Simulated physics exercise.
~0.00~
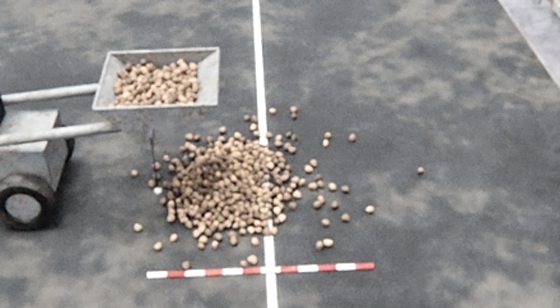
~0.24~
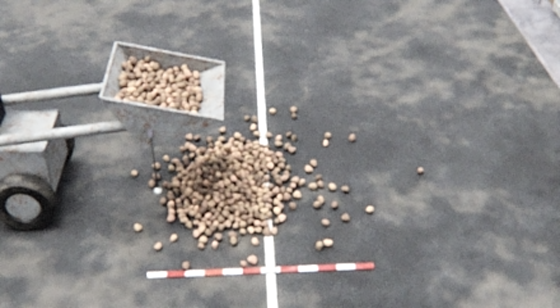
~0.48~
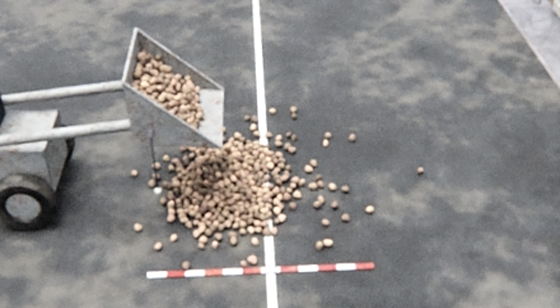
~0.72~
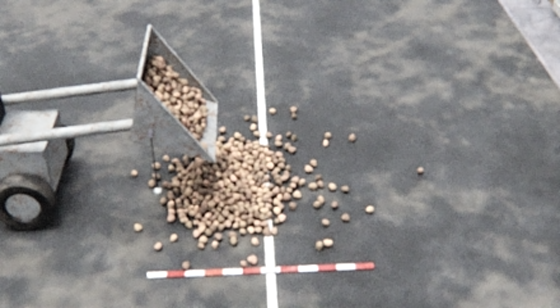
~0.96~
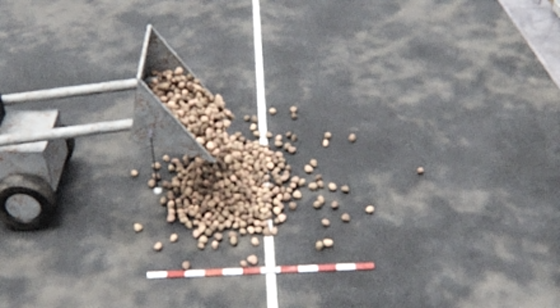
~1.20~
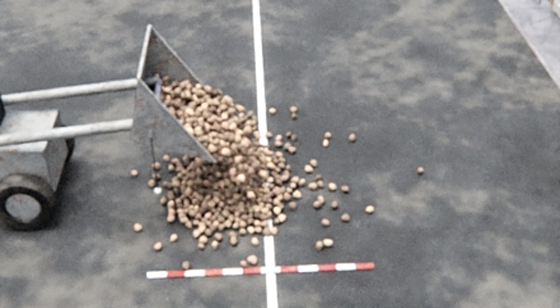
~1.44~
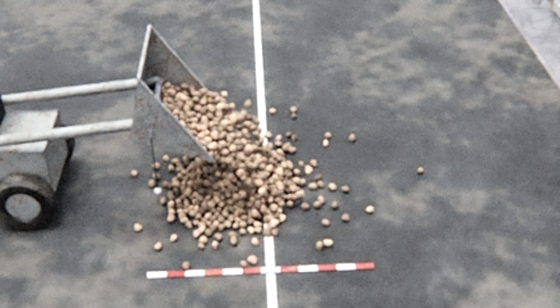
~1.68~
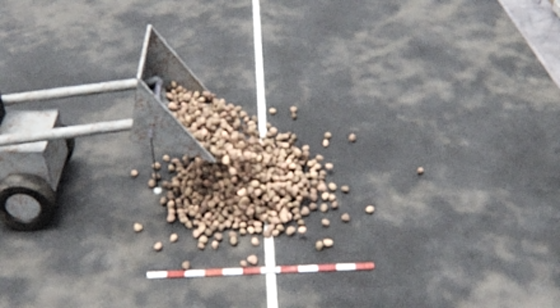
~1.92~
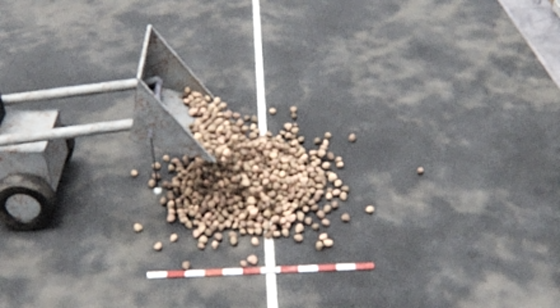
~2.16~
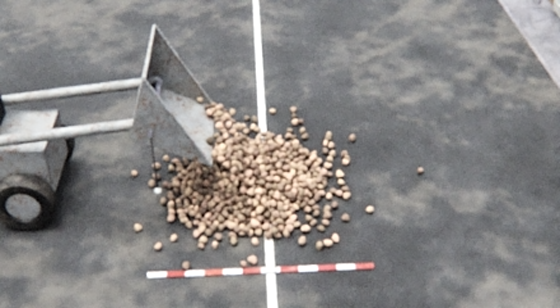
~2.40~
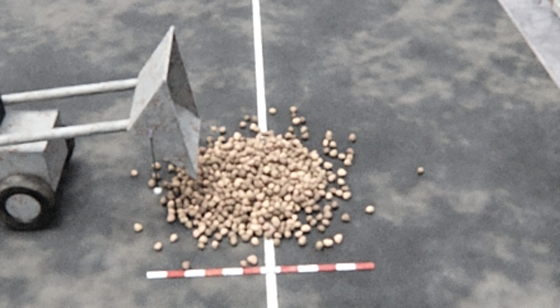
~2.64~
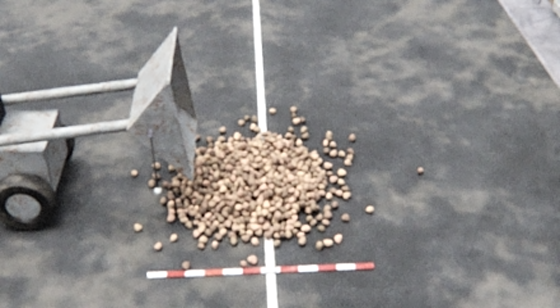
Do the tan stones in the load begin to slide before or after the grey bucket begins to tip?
They begin to slide after it. The grey bucket is already tipping down to the right before the stones start to slide out of it.
